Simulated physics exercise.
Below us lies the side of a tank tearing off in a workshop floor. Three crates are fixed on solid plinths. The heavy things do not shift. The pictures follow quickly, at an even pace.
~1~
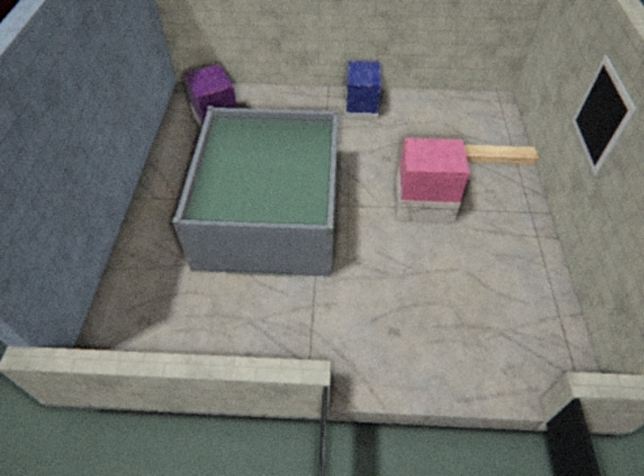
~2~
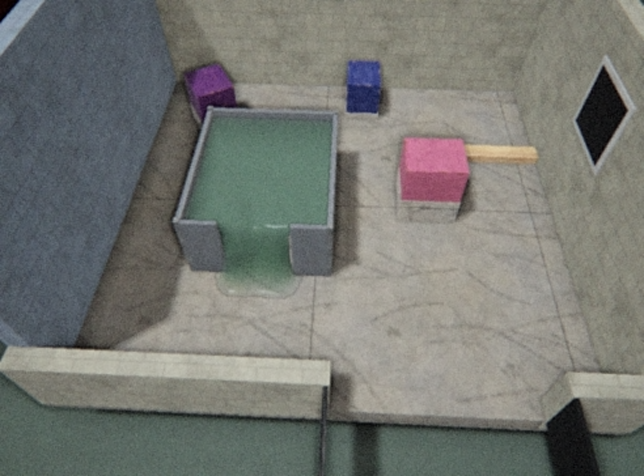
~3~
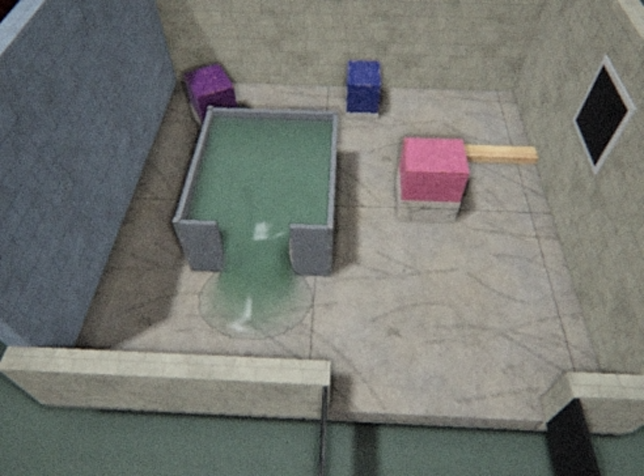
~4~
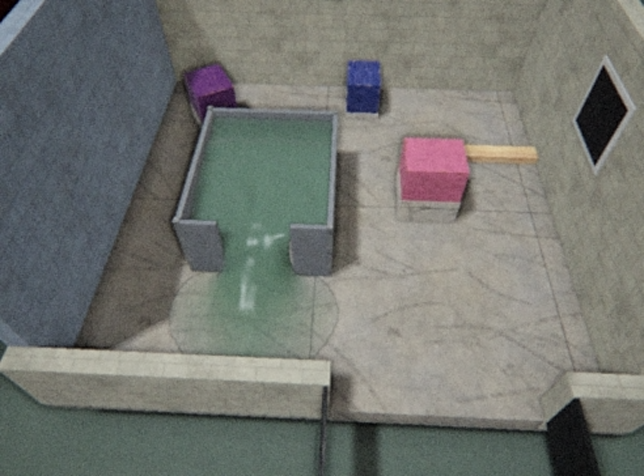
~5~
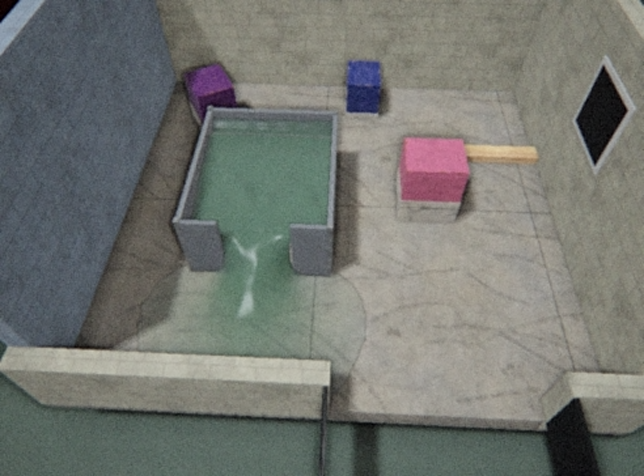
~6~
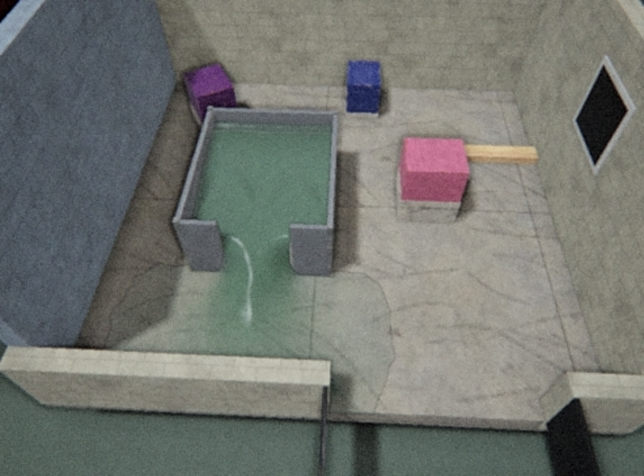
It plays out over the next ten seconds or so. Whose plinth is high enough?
One by one: The purple crate keeps dry; the pink crate keeps dry; the blue crate is soaked.
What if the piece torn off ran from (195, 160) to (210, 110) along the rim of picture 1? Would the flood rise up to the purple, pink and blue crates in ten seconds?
One by one: Purple crate is topped; pink crate remains dry; blue crate is wetted.
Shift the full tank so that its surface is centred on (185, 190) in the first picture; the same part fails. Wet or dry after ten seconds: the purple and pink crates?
One by one: The purple one stays dry; the pink one remains dry.
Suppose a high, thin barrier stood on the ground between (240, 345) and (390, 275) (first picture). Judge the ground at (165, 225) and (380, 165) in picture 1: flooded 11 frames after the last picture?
In turn: Flooded, wet.
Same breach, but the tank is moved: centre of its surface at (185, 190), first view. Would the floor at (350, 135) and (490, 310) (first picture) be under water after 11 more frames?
As listed: Not flooded, wet.
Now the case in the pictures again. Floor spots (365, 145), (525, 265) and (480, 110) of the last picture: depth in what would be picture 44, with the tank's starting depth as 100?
Roughly 8, 8 and 0 per cent, in turn.
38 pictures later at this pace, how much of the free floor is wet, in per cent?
I make it 90 per cent.
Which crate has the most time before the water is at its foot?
Last comes the blue one.
A moment on, water covers 20 % of the floor; the purple crate not reached, the pink crate not reached, the blue crate not reached.
Next, water covers 40 % of the floor; the purple crate not reached, the pink crate not reached, the blue crate not reached.
Then, water covers 60 % of the floor; the purple crate water round its plinth, the pink crate water round its plinth, the blue crate not reached.
Later, water covers 90 % of the floor; the purple crate water round its plinth, the pink crate water round its plinth, the blue crate water round its plinth.
In the end, water covers 100 % of the floor; the purple crate stayed above the water, the pink crate stayed above the water, the blue crate was topped.
